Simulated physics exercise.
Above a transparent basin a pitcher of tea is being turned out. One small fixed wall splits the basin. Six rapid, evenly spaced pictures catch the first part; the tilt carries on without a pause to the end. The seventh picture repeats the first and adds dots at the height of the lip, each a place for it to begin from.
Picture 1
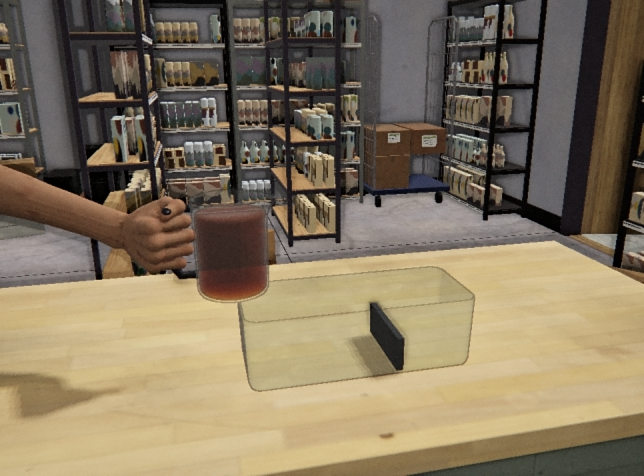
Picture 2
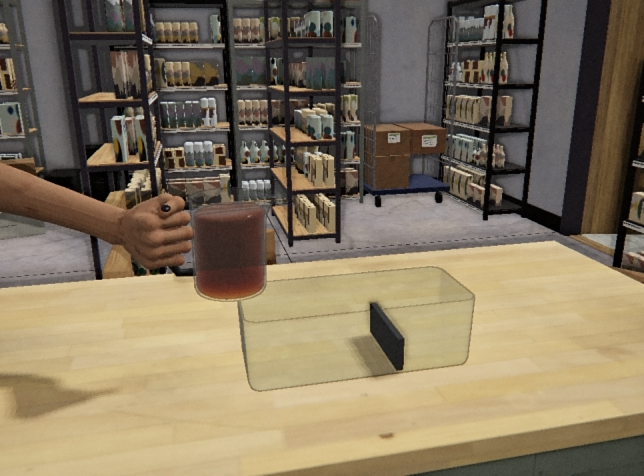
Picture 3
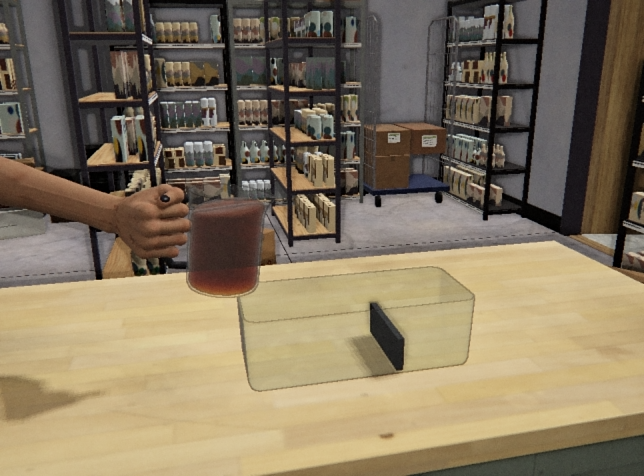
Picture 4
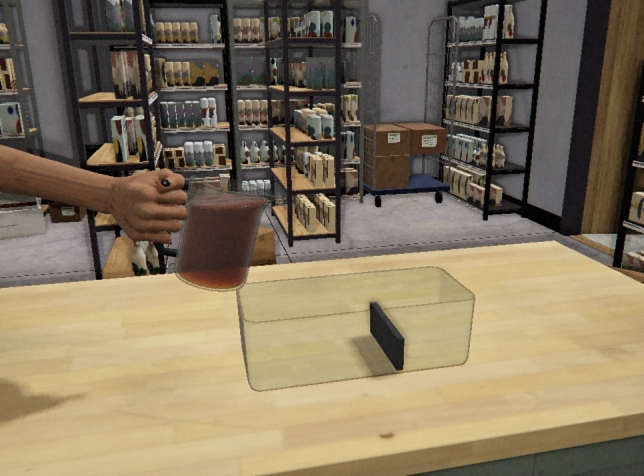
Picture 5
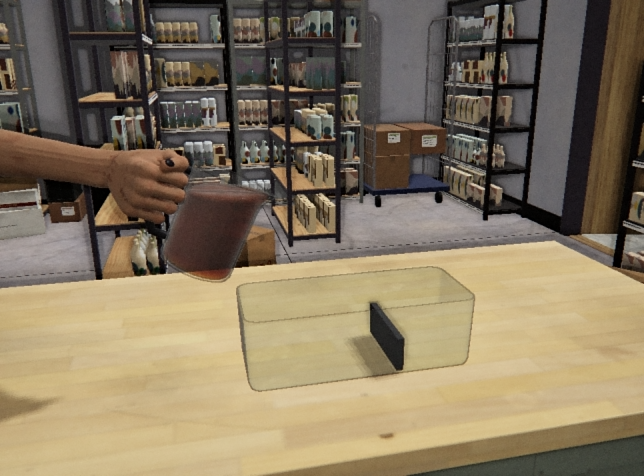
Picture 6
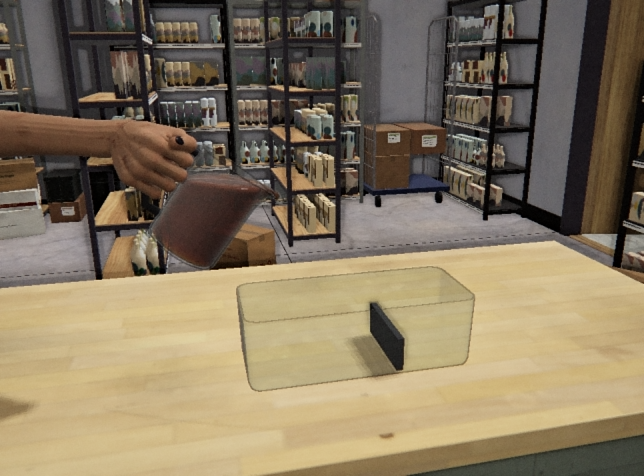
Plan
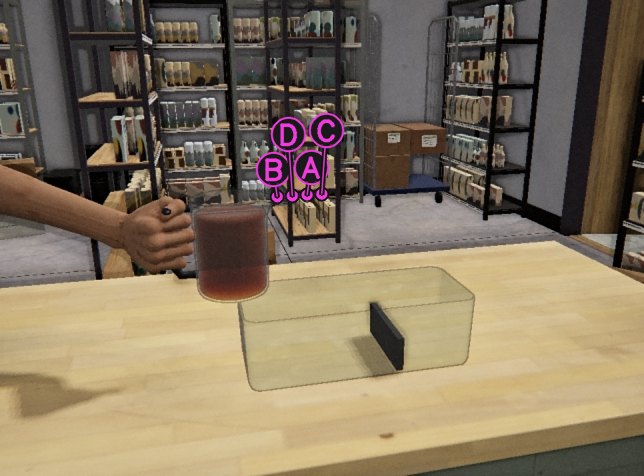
In a storeroom lined with shelves, a hand at the left holds a clear pitcher of reddish-brown tea upright beside a transparent basin with a dark upright divider on a wooden table. The hand then tilts the pitcher steadily to the right, its base swinging left, until the tea reaches the lip.
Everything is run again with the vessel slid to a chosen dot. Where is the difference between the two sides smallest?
A works best here.
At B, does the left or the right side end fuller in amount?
More ends on the left.
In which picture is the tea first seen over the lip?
Picture 6.
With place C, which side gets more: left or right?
The right one.
On the marked copy, A at (307, 194); B at (277, 196); C at (321, 194); D at (292, 195).
For place A, about 50 % ends left of the wall and 46 % right of it; 4 % is lost outside.
For place B, about 85 % ends left of the wall and 4 % right of it; 12 % is lost outside.
For place C, about 22 % ends left of the wall and 74 % right of it; 4 % is lost outside.
For place D, about 79 % ends left of the wall and 17 % right of it; 4 % is lost outside.
